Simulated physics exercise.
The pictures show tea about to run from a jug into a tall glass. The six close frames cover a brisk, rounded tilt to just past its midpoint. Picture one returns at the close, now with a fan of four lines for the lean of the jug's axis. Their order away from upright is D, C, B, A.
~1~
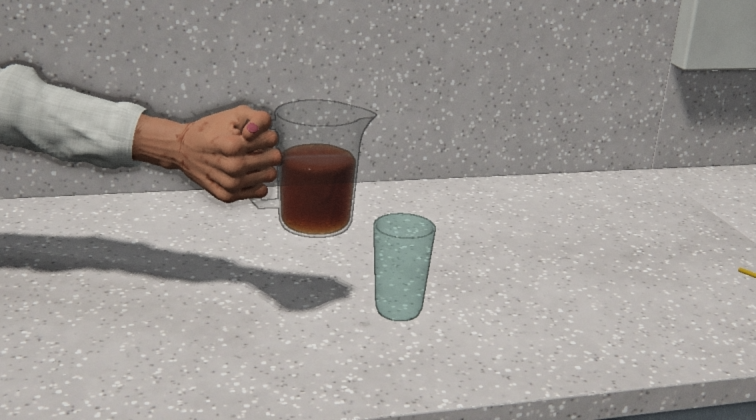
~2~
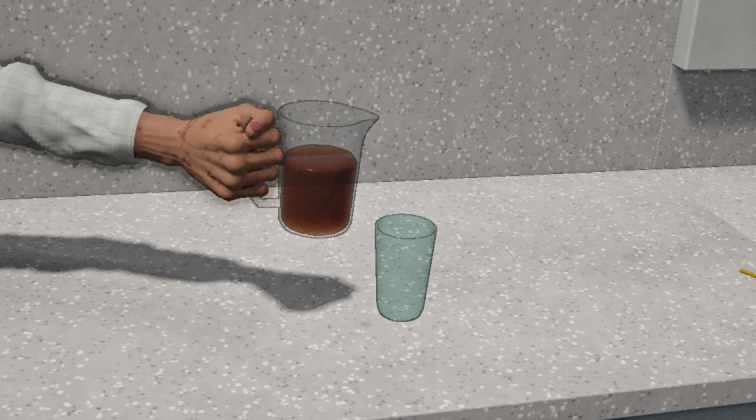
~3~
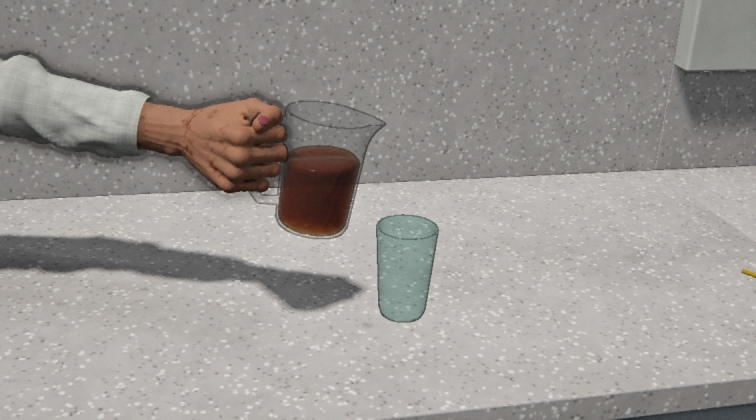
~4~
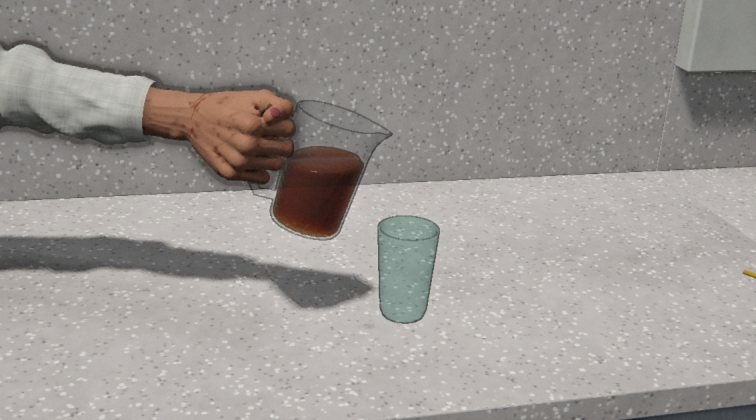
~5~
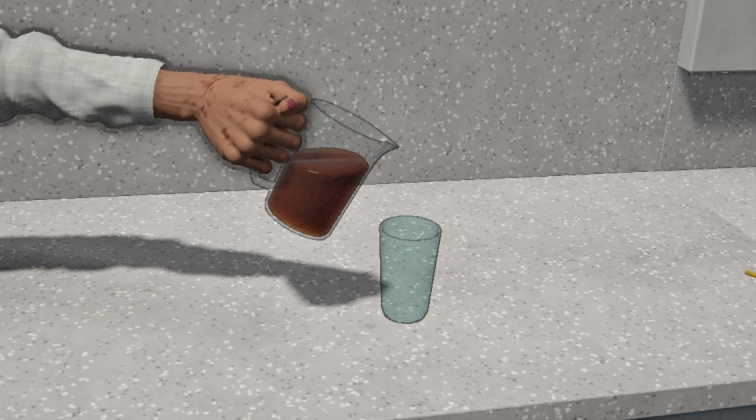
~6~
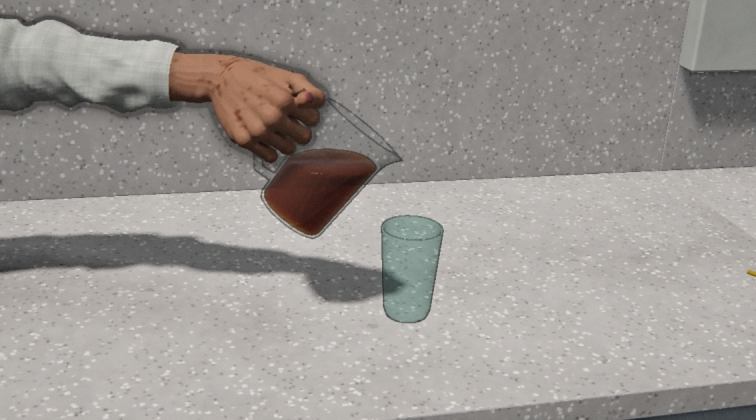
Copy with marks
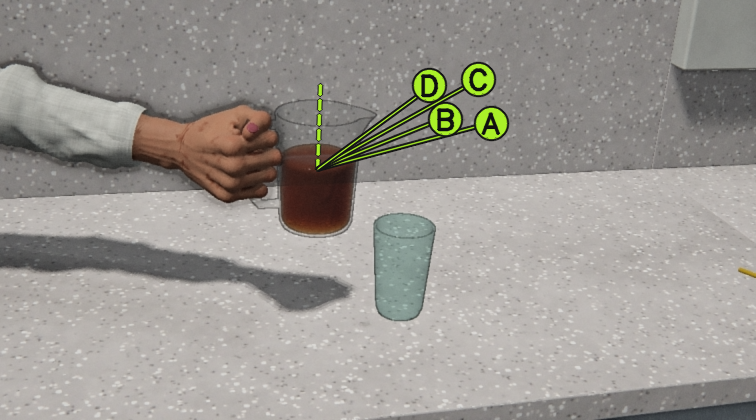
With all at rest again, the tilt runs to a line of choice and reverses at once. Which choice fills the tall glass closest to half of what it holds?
The answer is tilt B.
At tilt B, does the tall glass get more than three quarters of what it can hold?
No.
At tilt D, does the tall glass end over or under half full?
Under half.
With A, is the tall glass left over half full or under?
Over.
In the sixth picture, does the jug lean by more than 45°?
No, it does not.
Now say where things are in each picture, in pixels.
Upright, lip at (375, 114); rim of the tall glass round (405, 225); nothing has left yet.
Upright, lip at (378, 116); nothing has left yet.
Tipped about 7°, lip at (384, 122); nothing has left yet.
Tipped about 16°, lip at (391, 133); nothing has left yet.
Tipped about 26°, lip at (397, 145); nothing has left yet.
Tipped about 37°, lip at (401, 158); nothing has left yet.
On the marked copy, A at (474, 127); B at (429, 124); C at (463, 87); D at (416, 97).
If A is chosen, the tall glass ends with about 72 % of what it can hold.
If B is chosen, the tall glass ends with about 48 % of what it can hold.
If C is chosen, the tall glass ends with about 28 % of what it can hold.
If D is chosen, the tall glass ends with about 13 % of what it can hold.
